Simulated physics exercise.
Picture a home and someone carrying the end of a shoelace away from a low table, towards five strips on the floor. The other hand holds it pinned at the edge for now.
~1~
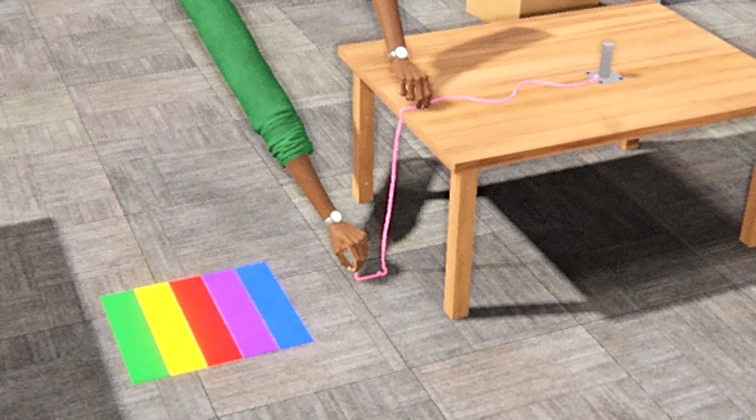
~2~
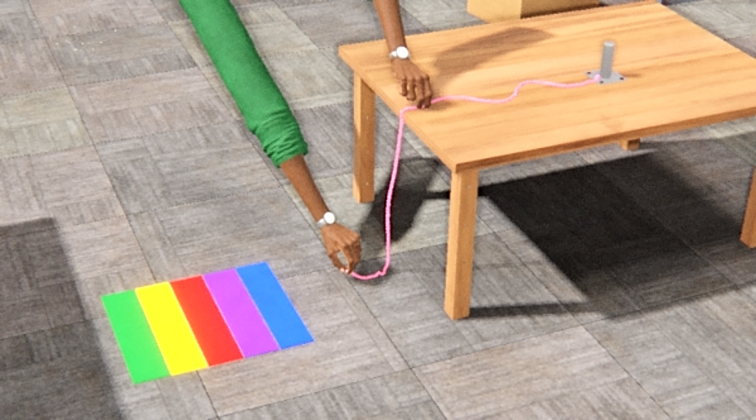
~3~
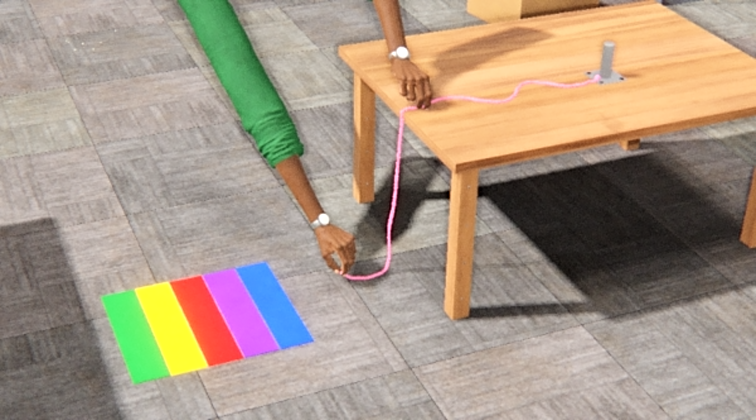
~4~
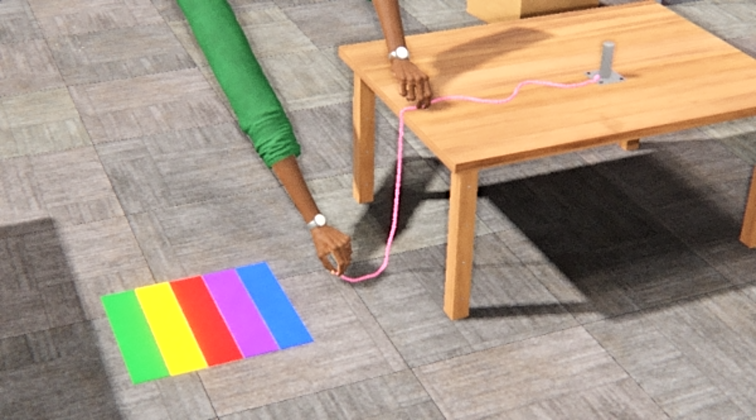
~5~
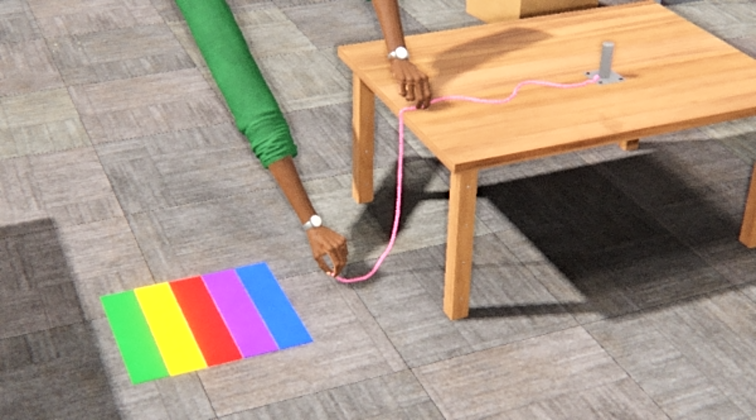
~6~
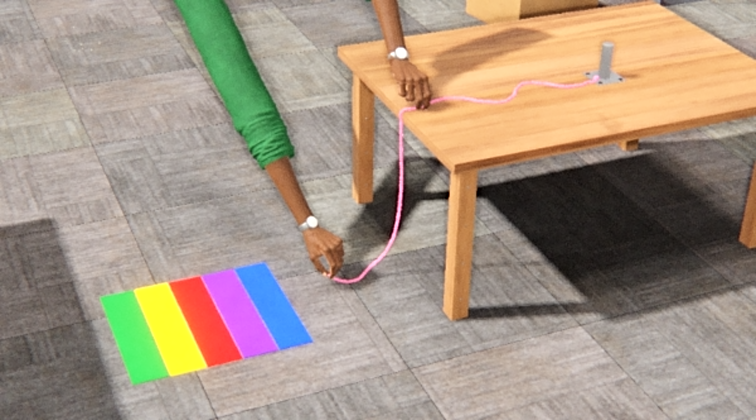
In a home, a hand slowly draws a pink shoelace's end left while another pins it.
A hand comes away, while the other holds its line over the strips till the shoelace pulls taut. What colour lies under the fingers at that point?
Red.
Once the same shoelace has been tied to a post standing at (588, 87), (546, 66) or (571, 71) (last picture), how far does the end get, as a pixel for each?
Going through the tries, you get (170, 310), then (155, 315), then (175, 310).
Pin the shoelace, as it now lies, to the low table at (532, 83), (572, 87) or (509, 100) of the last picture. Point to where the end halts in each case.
Near (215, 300), then (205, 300), then (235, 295).
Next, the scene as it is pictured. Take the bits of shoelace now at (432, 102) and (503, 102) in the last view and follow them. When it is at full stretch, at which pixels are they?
The first finishes about (405, 112) and the second about (474, 99).
Early on, end near (256, 291); over blue.
Midway, end near (221, 299); over purple.
At the end of the slack, end near (202, 303); over red. It halts on the red strip.
